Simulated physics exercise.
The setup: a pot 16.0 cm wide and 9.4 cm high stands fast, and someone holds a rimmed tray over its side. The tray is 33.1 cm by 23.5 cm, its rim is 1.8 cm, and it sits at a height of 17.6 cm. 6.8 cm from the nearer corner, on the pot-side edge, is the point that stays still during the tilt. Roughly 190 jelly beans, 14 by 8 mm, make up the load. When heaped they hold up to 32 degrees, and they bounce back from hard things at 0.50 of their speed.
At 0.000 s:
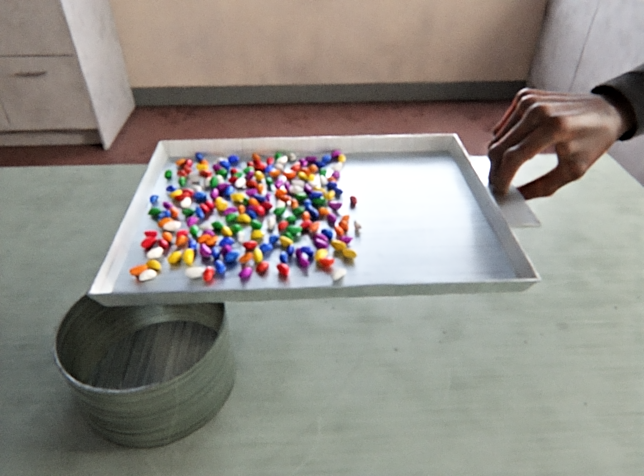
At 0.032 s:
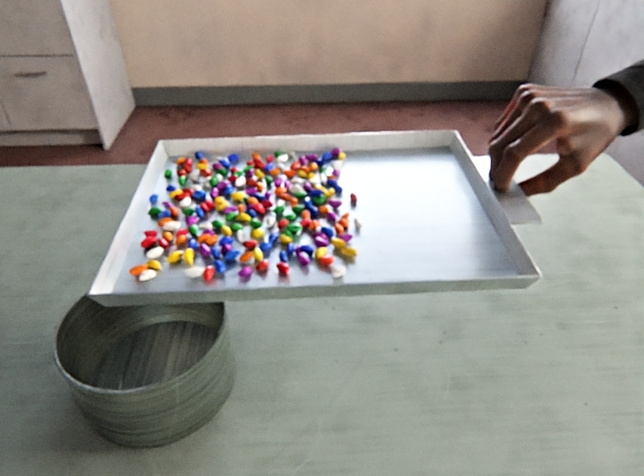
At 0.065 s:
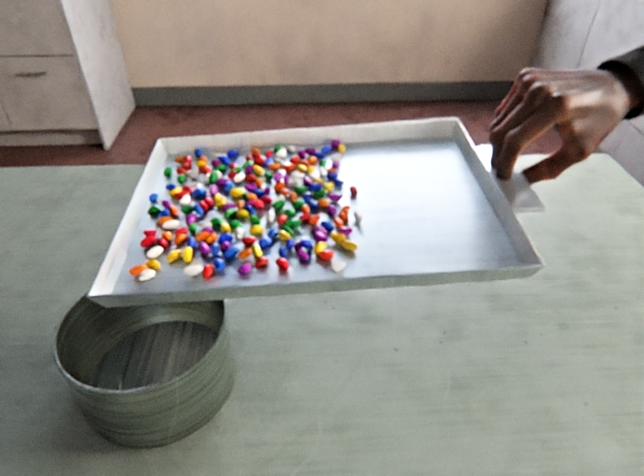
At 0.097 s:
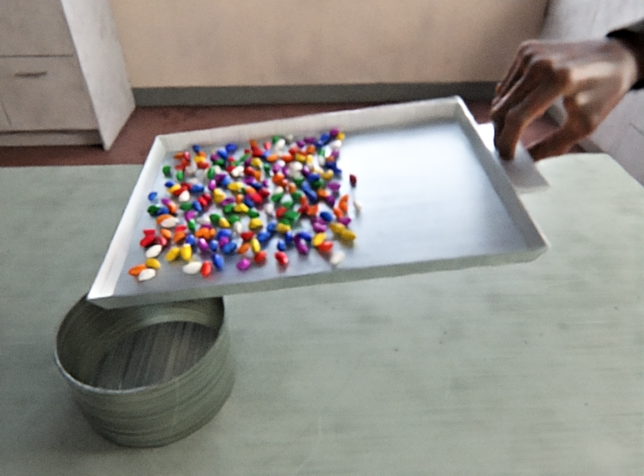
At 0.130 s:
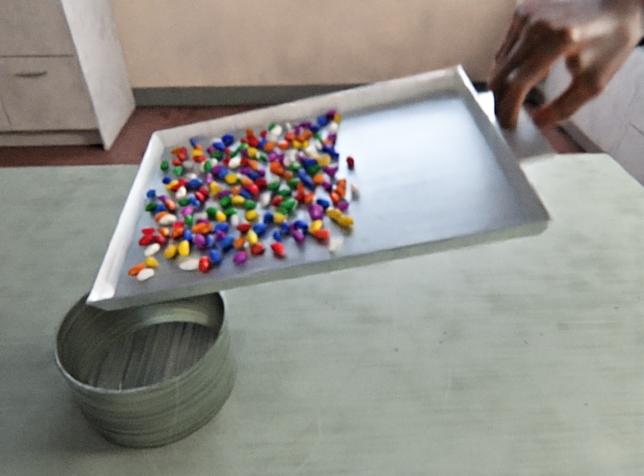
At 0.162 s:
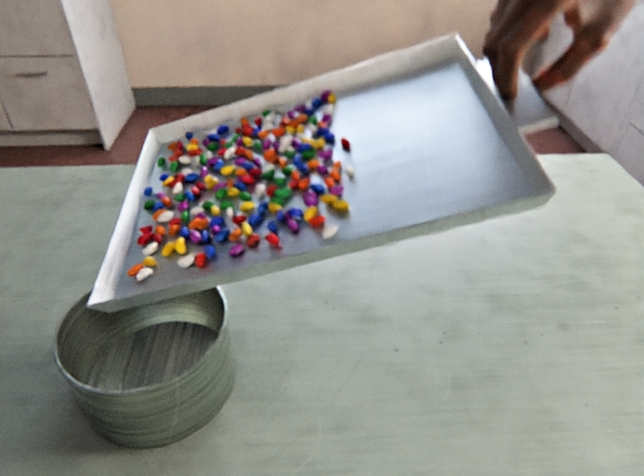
A hand gripping the right end of a rimmed white tray raised that side steadily, slanting the tray down toward the round pot at left, while the colorful jelly beans stayed bunched on its left half.
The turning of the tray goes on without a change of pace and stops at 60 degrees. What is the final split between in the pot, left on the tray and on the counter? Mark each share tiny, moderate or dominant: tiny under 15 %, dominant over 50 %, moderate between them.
Pot: Moderate, tray: Moderate, counter: Moderate.
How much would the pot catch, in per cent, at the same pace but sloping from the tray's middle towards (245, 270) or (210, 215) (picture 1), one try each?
That would be close to 35 per cent, then close to 25 per cent.
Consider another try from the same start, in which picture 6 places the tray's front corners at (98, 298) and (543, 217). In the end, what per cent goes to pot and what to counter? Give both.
Split: Pot = 45, counter = 30.
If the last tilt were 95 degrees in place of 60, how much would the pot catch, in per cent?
You'd end up with some 50 % in the pot.
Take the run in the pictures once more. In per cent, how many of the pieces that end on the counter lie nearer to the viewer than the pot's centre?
80 %.
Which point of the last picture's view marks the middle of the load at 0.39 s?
Expected load position: Near (153, 174).
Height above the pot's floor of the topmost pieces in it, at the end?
Roughly 1.5 cm up.
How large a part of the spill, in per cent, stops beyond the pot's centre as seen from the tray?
That works out to about 100 percent.
Then, at 0.30 s, tilt 42 degrees; the tray holds 100 %, the pot 0 %.
Then, at 0.39 s, tilt 56 degrees; the tray holds 100 %, the pot 0 %.
After 0.61 s, tilt 60 degrees; the tray holds 60 %, the pot 5 %.
At rest (2.2 s), pot 35 %, tray 35 %, counter 30 %.
